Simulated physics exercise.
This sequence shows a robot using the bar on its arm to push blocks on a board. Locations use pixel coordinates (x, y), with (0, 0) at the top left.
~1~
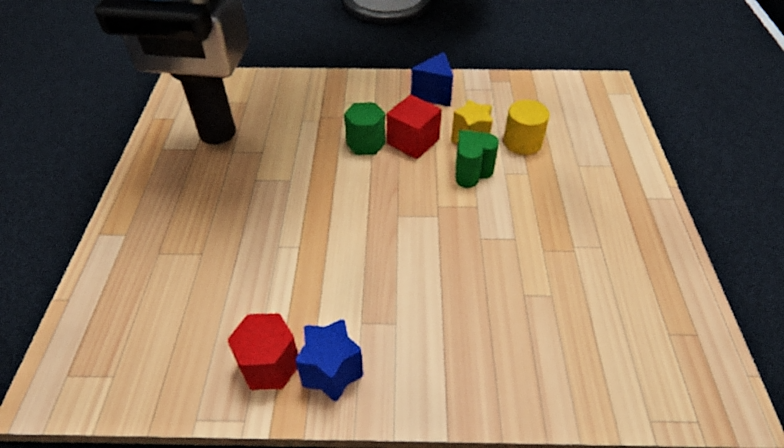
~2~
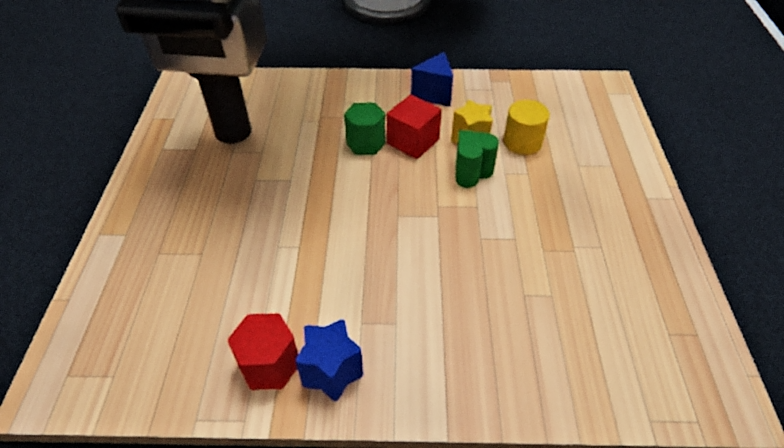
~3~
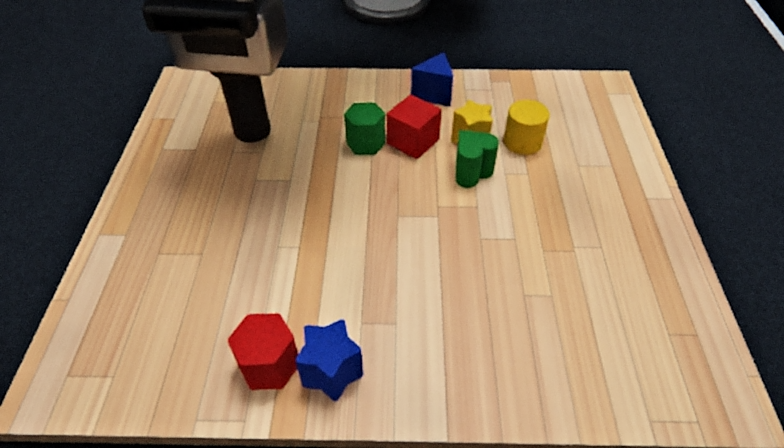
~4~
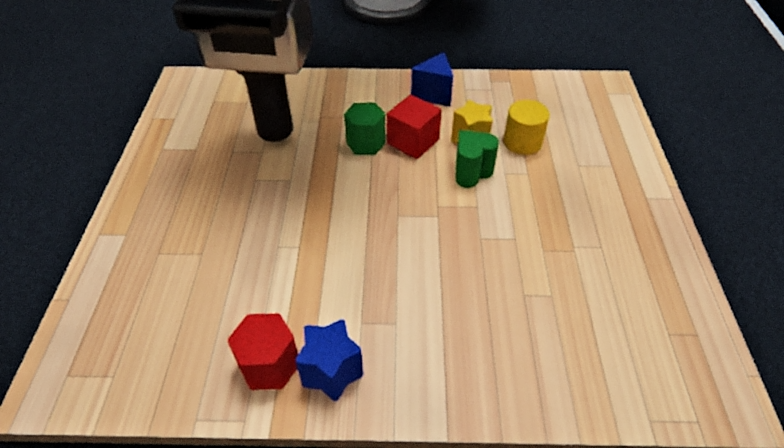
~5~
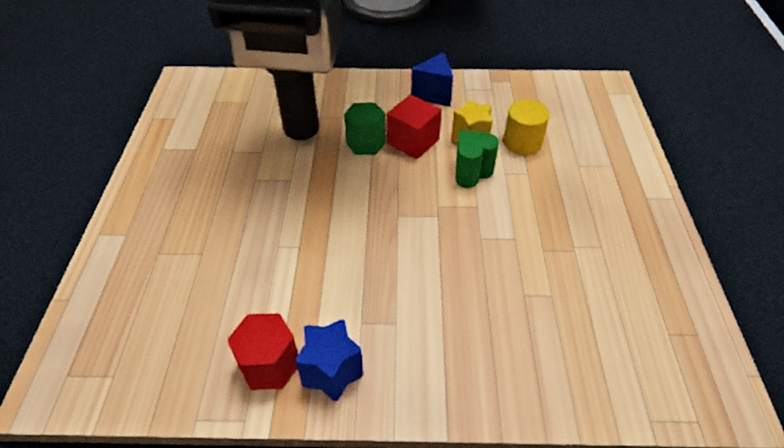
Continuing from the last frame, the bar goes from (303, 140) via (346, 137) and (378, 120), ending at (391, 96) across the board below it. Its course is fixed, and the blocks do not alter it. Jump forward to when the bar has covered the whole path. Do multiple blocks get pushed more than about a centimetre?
My answer is yes.
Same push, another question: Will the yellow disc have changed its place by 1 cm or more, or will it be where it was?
The result: It stays put.
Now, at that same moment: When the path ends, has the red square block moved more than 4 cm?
I'd say no.
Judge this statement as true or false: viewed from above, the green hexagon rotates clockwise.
Verdict: True.
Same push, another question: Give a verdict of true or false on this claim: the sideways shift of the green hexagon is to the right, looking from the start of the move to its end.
The statement is true.
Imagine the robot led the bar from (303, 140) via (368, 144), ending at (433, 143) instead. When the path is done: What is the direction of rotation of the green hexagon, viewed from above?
It turns round clockwise.
On the path given first. One third of the way, bar at (346, 126); green hexagon at (380, 114); red square block at (427, 111).
Two thirds of the way, bar at (378, 108); green hexagon at (393, 116), turned 25° clockwise; red square block at (435, 112), turned 30° anticlockwise.
At the end, bar at (391, 85); green hexagon at (393, 116), turned 25° clockwise; red square block at (435, 112), turned 30° anticlockwise; blue triangular piece in place; yellow disc in place.
